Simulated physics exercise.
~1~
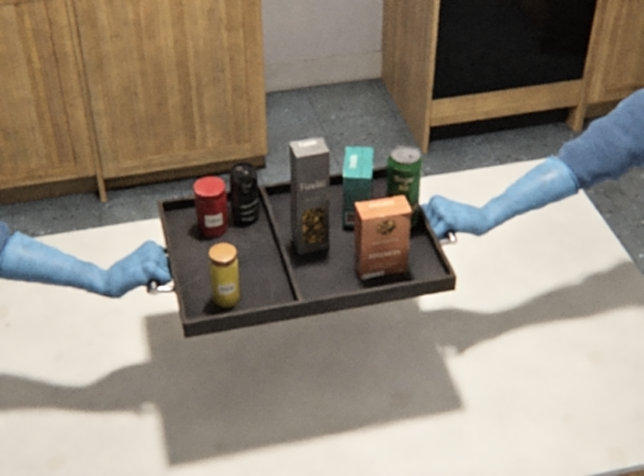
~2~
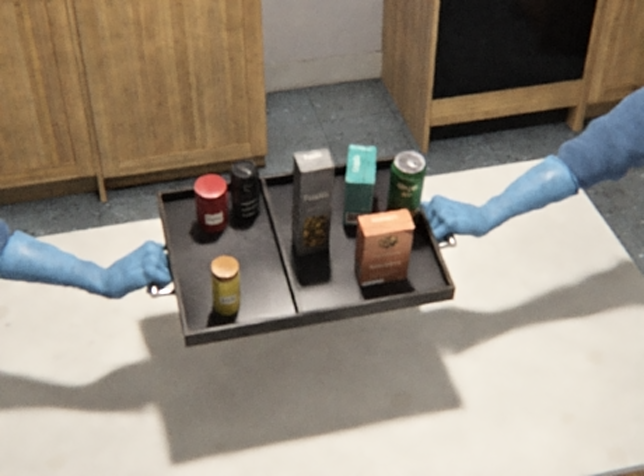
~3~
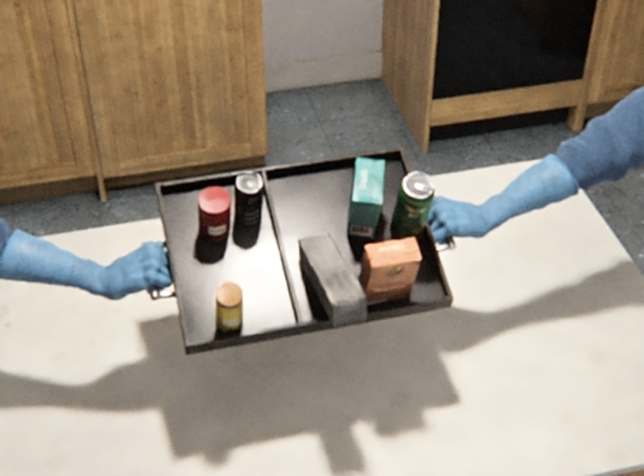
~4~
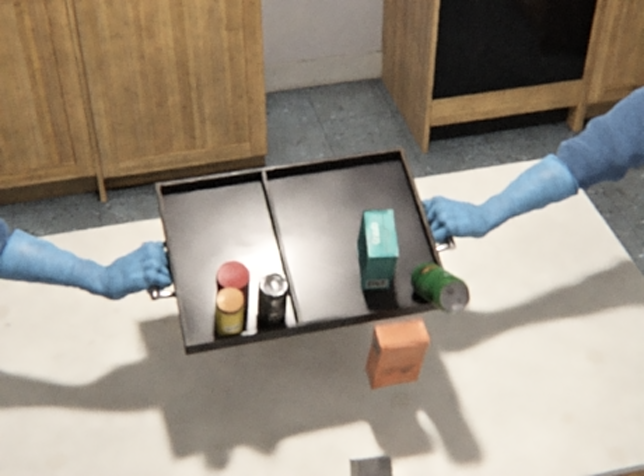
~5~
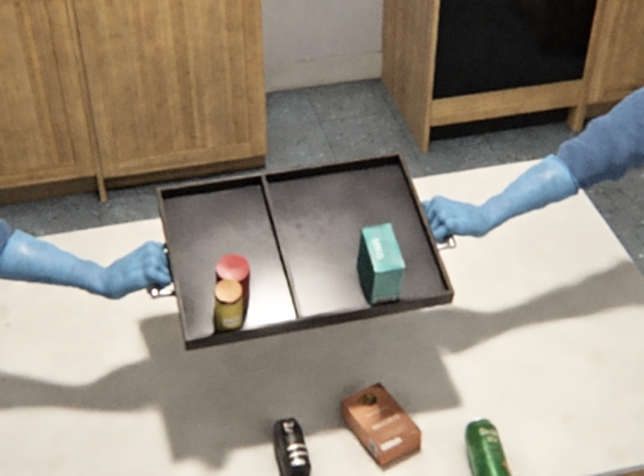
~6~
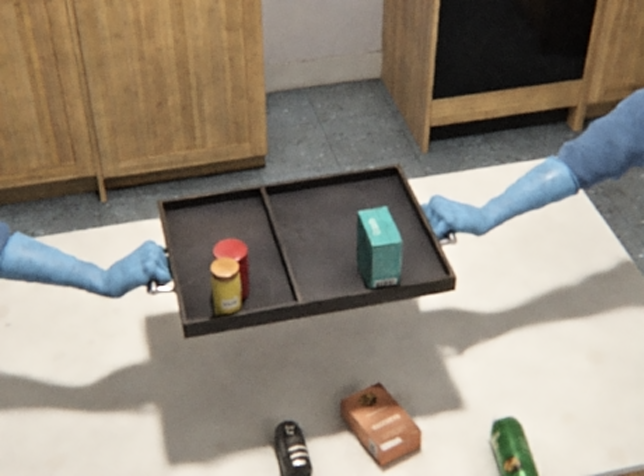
The clip shows two blue-gloved hands tilting a divided tray of containers toward the viewer, sending the grey carton, orange packet, green can and black can off the near edge. The tray levels again, still holding the yellow shaker, with the red jar and turquoise packet upright after sliding nearer.
